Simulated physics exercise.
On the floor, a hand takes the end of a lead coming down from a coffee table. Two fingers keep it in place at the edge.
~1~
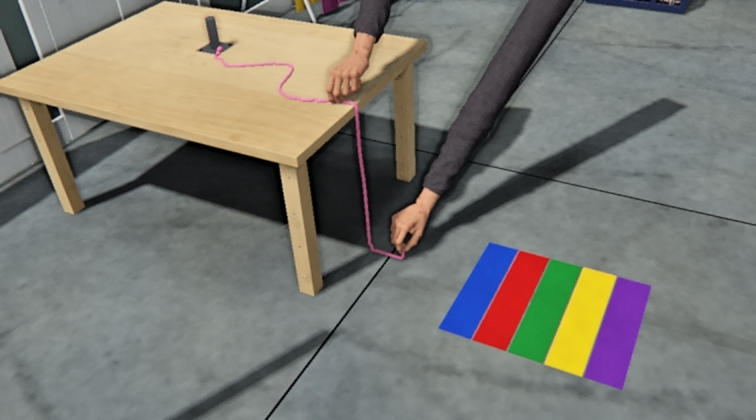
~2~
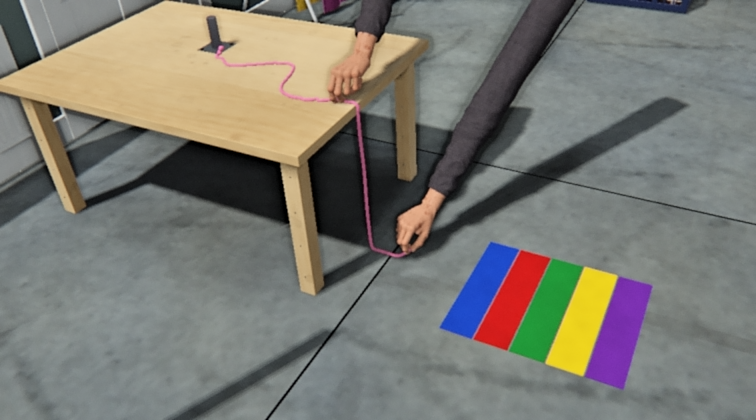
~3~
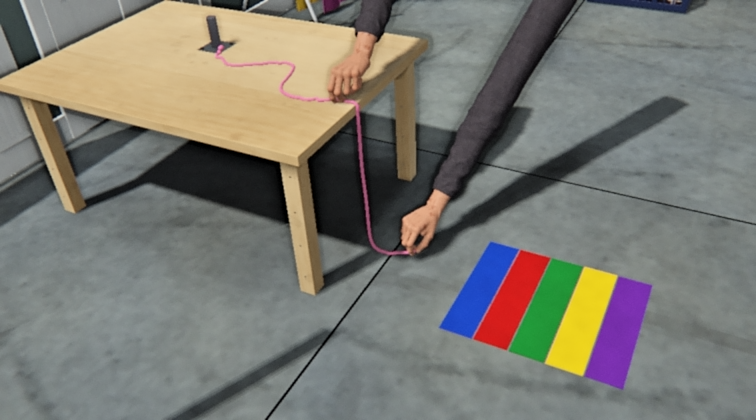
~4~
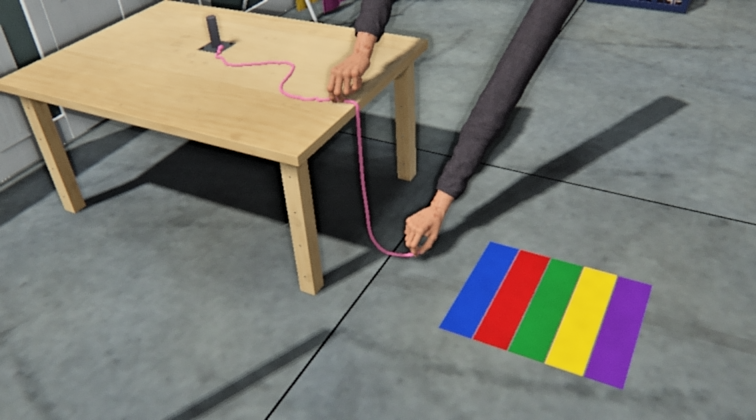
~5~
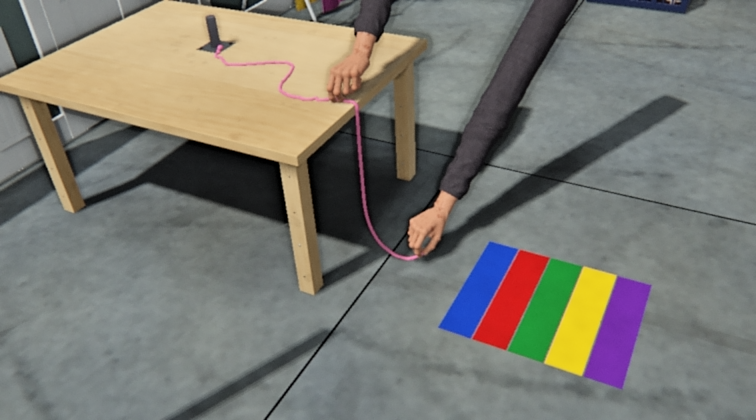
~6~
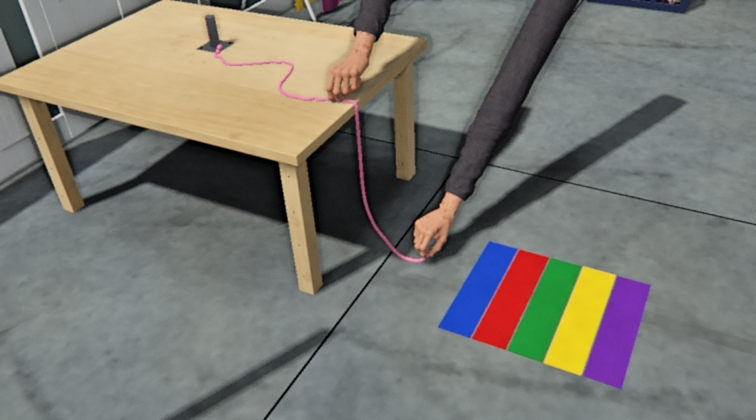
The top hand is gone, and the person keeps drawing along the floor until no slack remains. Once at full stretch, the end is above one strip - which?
The end stops over the yellow strip.
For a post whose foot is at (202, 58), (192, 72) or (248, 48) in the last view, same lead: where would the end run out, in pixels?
Places per try: (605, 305); (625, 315); (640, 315).
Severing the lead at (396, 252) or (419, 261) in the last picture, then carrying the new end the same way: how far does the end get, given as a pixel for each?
The pixels are close to (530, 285) for the first and (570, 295) for the second.
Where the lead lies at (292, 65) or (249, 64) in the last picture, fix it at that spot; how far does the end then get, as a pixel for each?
Roughly (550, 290) and (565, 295).
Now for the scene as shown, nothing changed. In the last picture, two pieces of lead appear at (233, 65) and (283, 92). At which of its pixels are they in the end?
Result - first point (259, 61), second point (348, 94).
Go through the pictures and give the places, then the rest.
The first picture shows end (404, 249); blue (464, 316); red (498, 327); green (534, 338); yellow (570, 350); purple (609, 363).
The second picture shows end (410, 250); lead through (223, 59) (280, 64) (282, 92) (350, 102) (364, 170) (369, 230).
The third picture shows end (415, 252).
The fourth picture shows end (419, 253); lead through (222, 59) (279, 63) (282, 91) (349, 102) (362, 170) (369, 229).
The fifth picture shows end (422, 254).
The sixth picture shows end (428, 255); lead through (221, 58) (278, 63) (281, 91) (348, 102) (361, 169) (378, 230).
Early on, end near (523, 283); over red.
Midway, end near (565, 295); over green.
At the end of the slack, end near (590, 303); over yellow. It gets as far as the yellow strip.
